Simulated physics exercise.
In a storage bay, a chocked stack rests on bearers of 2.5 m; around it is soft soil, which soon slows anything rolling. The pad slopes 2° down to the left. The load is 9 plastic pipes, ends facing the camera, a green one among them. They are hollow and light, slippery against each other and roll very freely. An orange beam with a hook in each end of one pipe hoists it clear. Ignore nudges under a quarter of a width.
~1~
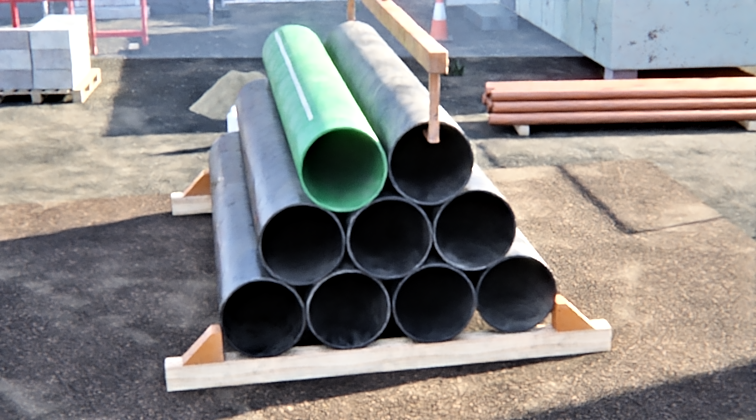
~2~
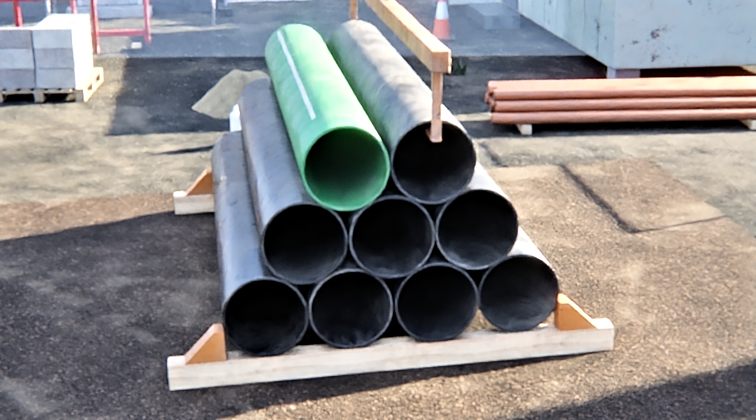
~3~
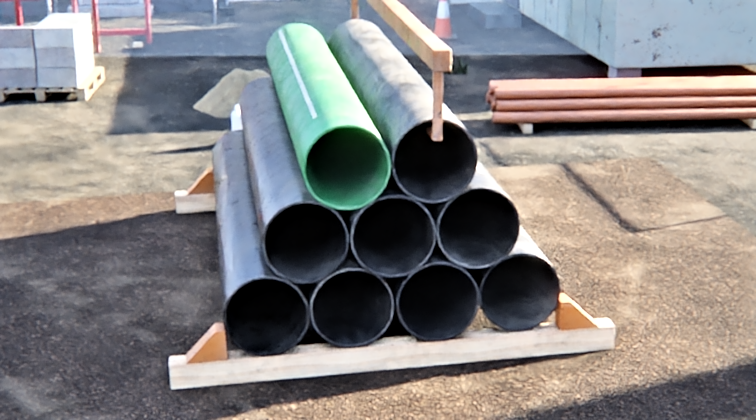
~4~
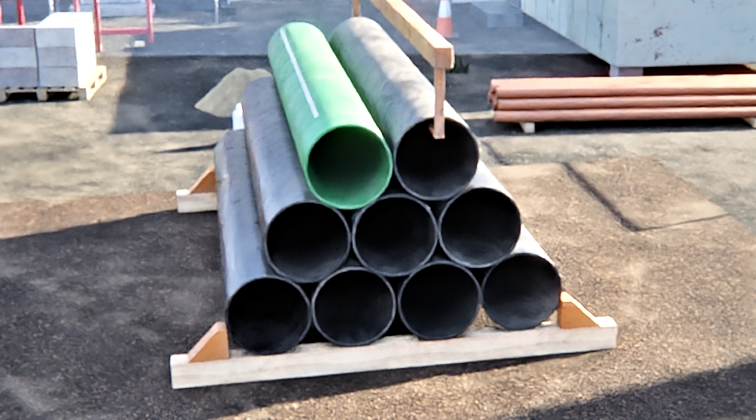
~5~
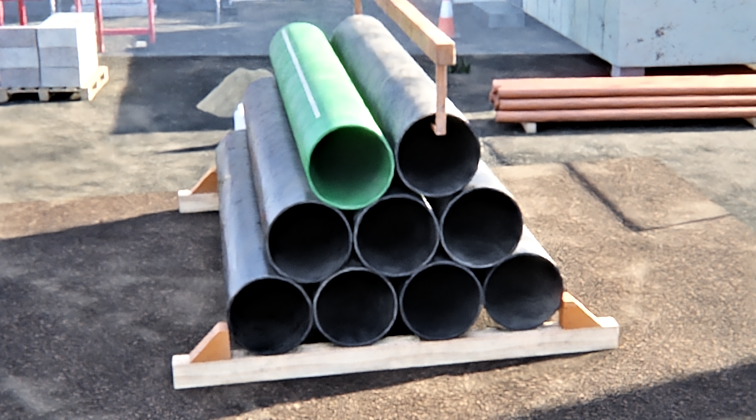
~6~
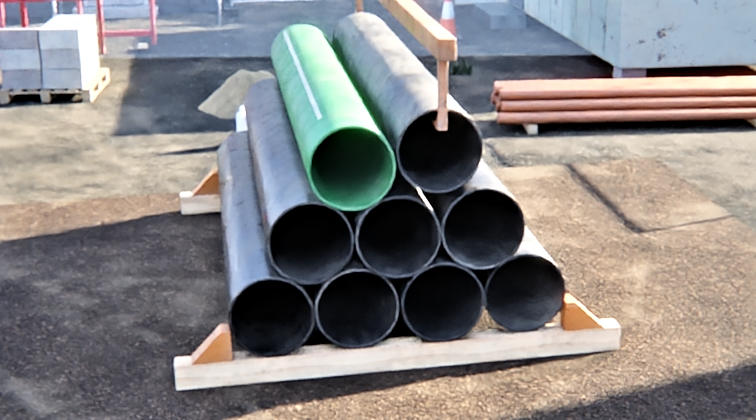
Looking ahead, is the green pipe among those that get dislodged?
Green is not dislodged.
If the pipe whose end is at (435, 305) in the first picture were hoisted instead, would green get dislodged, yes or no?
In that case green yes.
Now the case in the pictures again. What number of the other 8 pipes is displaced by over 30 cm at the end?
0 of them.
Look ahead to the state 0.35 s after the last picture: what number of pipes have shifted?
0 by then.
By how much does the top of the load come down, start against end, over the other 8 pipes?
Some 0 cm lower.
Another 0.3 s on from the last picture, green is where it was; 0 out of place.
In the end (0.8 s after the last picture), green is where it was; 0 out of place.
